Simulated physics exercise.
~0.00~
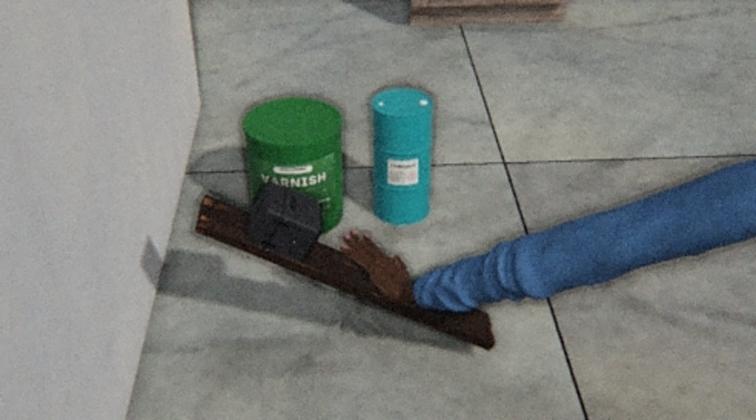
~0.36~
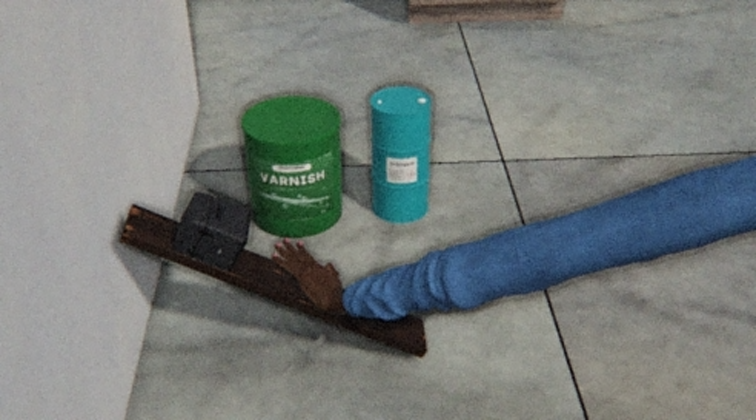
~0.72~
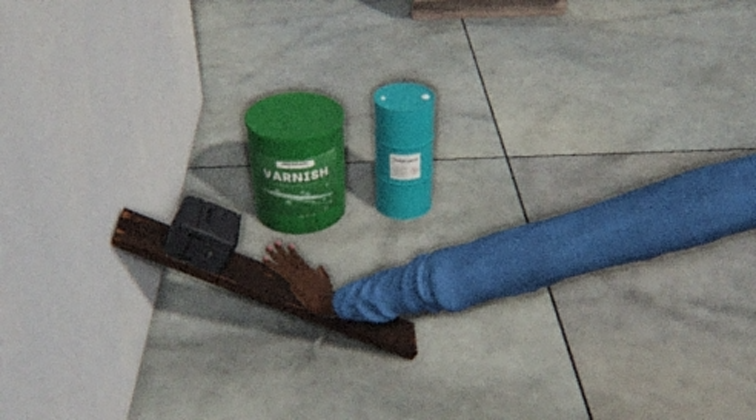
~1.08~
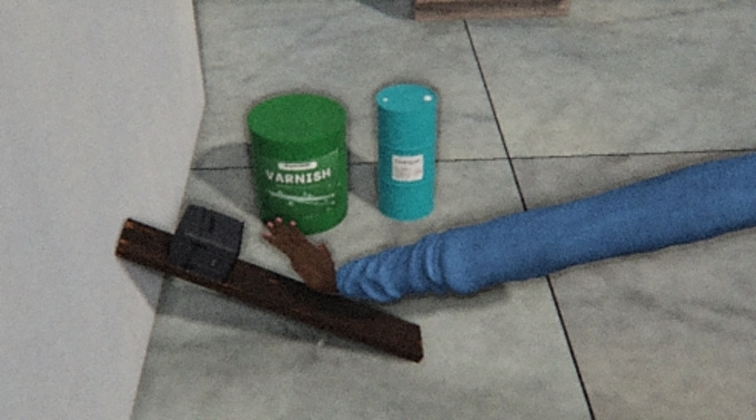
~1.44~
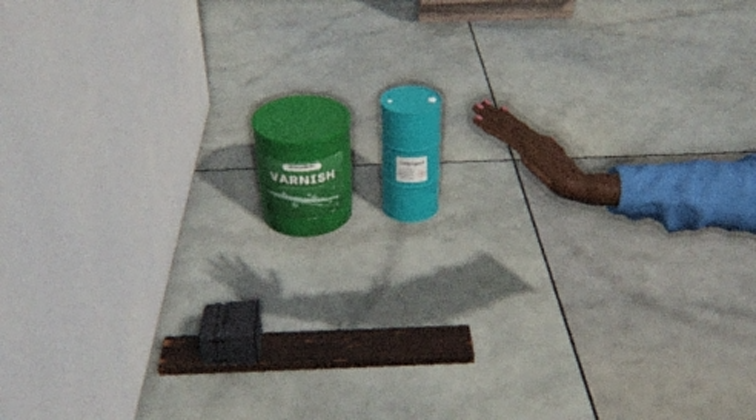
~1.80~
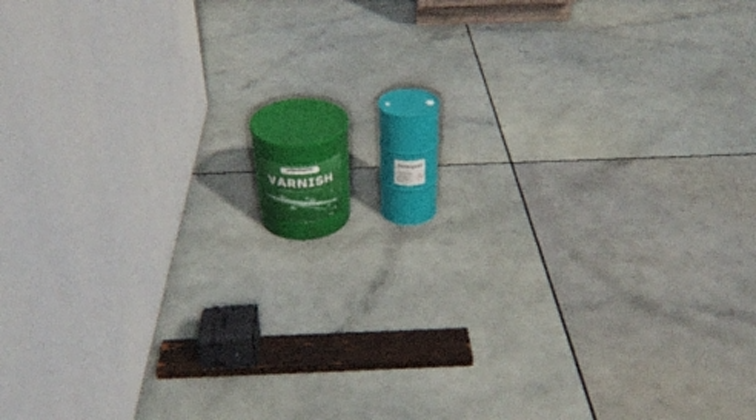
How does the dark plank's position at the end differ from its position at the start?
At the start the plank is held at a slant close to the pail and canister. By the end it lies flat on the floor, lower in the view and a little to the left, with a clear gap between it and the two containers.
